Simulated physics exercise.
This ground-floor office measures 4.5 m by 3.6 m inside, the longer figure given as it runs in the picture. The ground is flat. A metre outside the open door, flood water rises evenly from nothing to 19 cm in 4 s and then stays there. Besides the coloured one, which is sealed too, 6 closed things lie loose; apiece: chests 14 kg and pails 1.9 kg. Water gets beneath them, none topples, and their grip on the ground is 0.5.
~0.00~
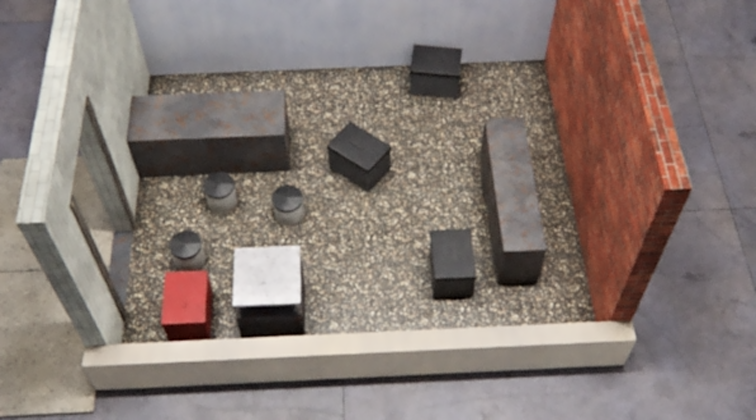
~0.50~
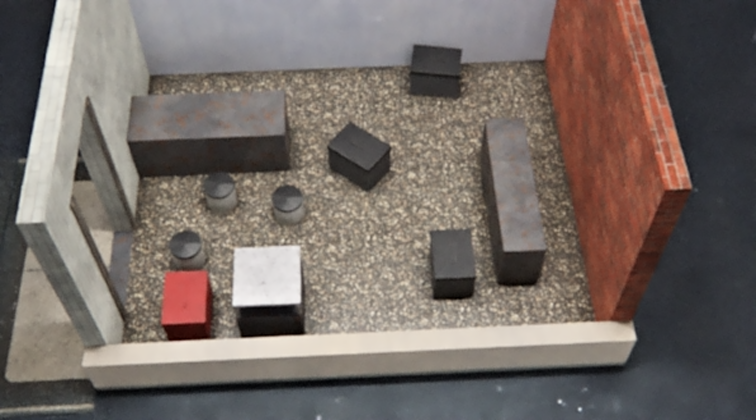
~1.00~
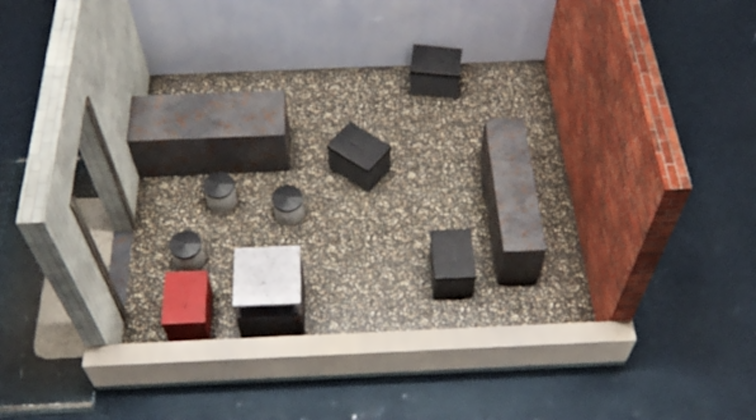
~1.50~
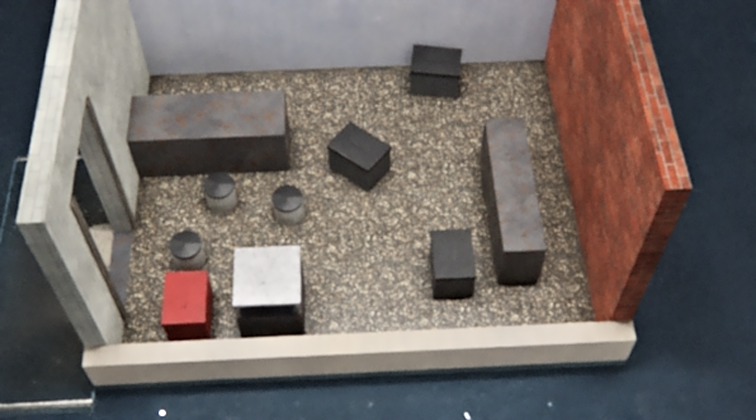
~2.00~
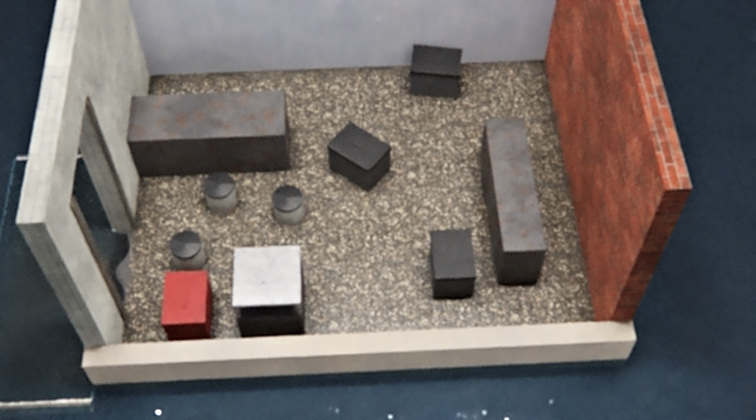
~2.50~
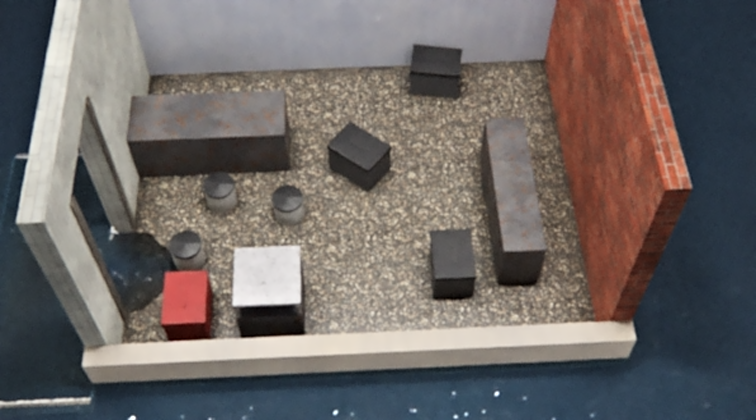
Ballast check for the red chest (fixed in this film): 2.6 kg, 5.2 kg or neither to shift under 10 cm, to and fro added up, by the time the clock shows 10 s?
I expect that neither load is enough.
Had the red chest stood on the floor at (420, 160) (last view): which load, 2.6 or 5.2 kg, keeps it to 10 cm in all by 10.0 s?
Neither is enough.
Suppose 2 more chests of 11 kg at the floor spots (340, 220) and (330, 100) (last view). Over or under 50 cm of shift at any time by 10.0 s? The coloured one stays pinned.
In that order: More, under.
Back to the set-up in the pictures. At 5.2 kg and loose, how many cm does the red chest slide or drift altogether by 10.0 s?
About 140 cm.
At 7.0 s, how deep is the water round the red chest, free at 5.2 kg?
Roughly 8 cm.
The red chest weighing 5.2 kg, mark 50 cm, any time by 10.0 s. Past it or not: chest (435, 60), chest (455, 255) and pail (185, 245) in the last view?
In turn: Under, more, over.
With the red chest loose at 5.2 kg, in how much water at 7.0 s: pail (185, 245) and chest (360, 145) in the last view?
About 8 and 4 cm.
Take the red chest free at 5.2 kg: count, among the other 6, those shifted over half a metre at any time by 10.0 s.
5 of them.
After 3.5 s the red chest would be 17 cm from its start with 2.6 kg and 11 cm from its start with 5.2 kg; 2 cm of water round it then.
After 4.5 s the red chest would be 25 cm from its start with 2.6 kg and 25 cm from its start with 5.2 kg; 6 cm of water round it then.
After 7.0 s the red chest would be 24 cm from its start with 2.6 kg and 23 cm from its start with 5.2 kg; 8 cm of water round it then.
After 10.0 s the red chest would be 24 cm from its start with 2.6 kg and 19 cm from its start with 5.2 kg; 9 cm of water round it then.
